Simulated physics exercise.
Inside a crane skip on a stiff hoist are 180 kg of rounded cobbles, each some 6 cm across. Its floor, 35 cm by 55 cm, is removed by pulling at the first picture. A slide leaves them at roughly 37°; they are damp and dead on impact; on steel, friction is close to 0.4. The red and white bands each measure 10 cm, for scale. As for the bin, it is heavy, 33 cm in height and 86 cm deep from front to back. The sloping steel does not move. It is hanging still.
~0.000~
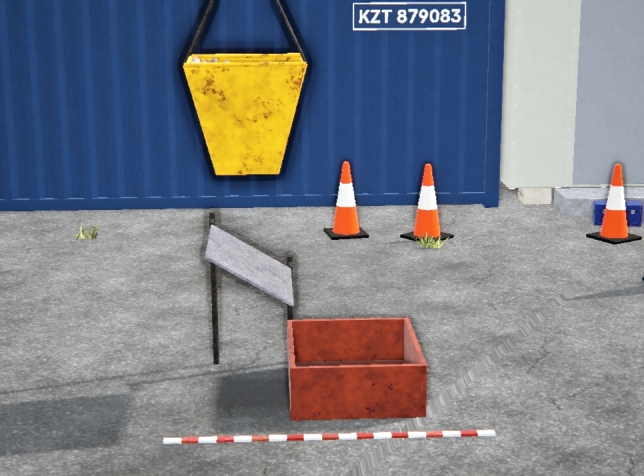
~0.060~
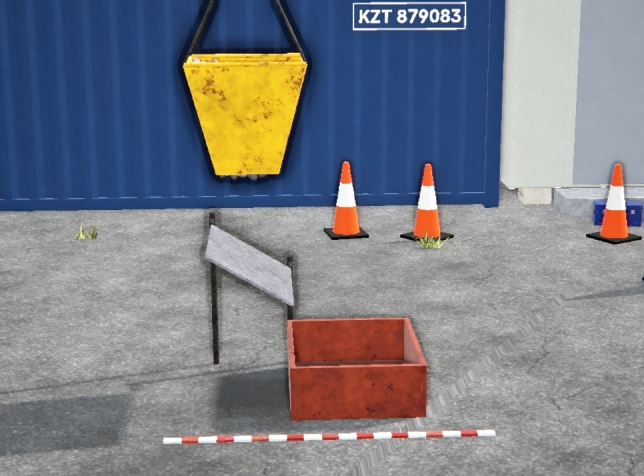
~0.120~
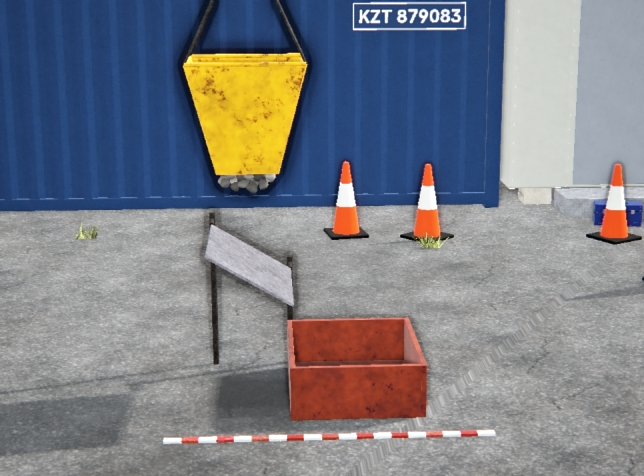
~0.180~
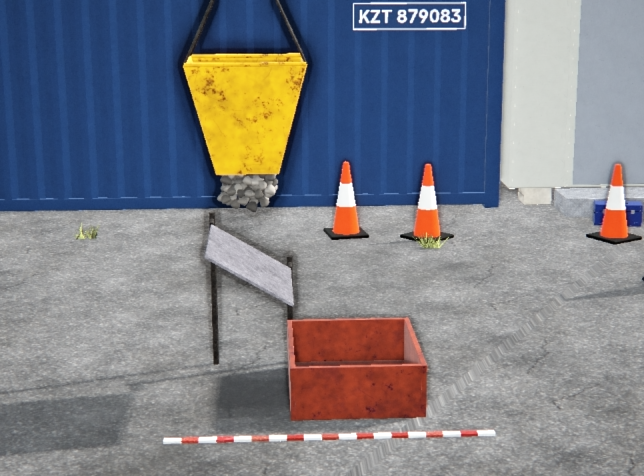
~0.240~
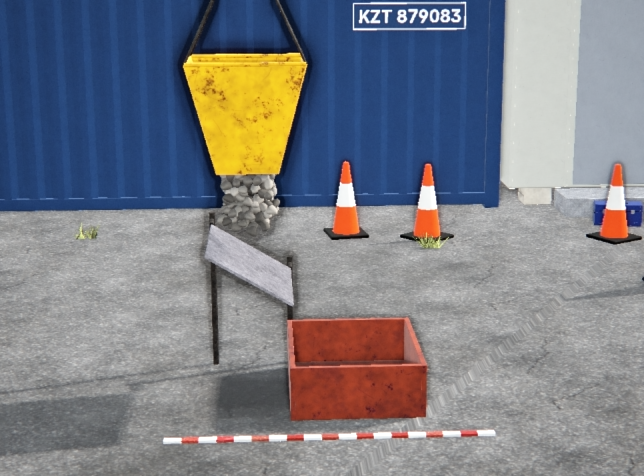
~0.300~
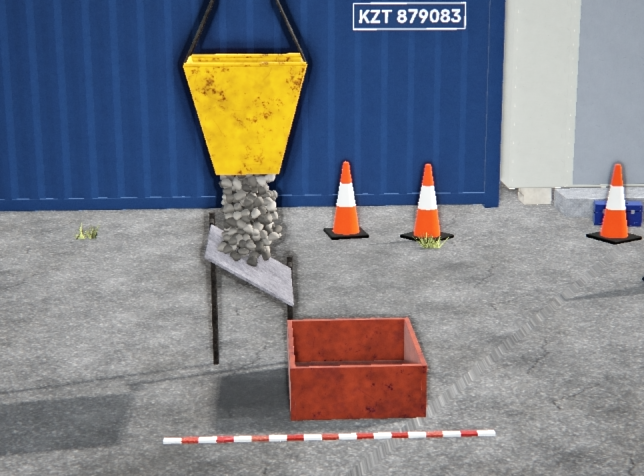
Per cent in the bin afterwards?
70 per cent.
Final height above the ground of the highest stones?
Max stone height at rest approx 28 cm.
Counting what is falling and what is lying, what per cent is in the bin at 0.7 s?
By then I'd say close to 40 per cent.
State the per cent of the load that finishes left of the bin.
5 %.
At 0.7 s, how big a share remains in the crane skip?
Held: Near 0 %.
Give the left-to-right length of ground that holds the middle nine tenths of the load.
Spread, left to right, approx 80 cm.
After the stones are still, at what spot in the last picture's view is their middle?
I'd say close to pixel (368, 379).
After 0.7 s, 0 % in the crane skip, 47 % on the steel, 8 % falling or lying left of the bin, 38 % falling or lying in the bin, 7 % falling or lying beside or right of the bin; the stones farthest right are at (401, 378).
After 1.1 s, 0 % in the crane skip, 7 % on the steel, 5 % falling or lying left of the bin, 64 % falling or lying in the bin, 24 % falling or lying beside or right of the bin; the stones farthest right are at (443, 391).
After 1.7 s, 0 % in the crane skip, 4 % falling or lying left of the bin, 70 % falling or lying in the bin, 26 % falling or lying beside or right of the bin; the stones farthest right are at (497, 357).
After 2.6 s, 0 % in the crane skip, 4 % falling or lying left of the bin, 70 % falling or lying in the bin, 26 % falling or lying beside or right of the bin; the stones farthest right are at (512, 353).
After 4.5 s, 0 % in the crane skip, 4 % left of the bin, 70 % in the bin, 26 % beside or right of the bin; the stones farthest right are at (512, 353).
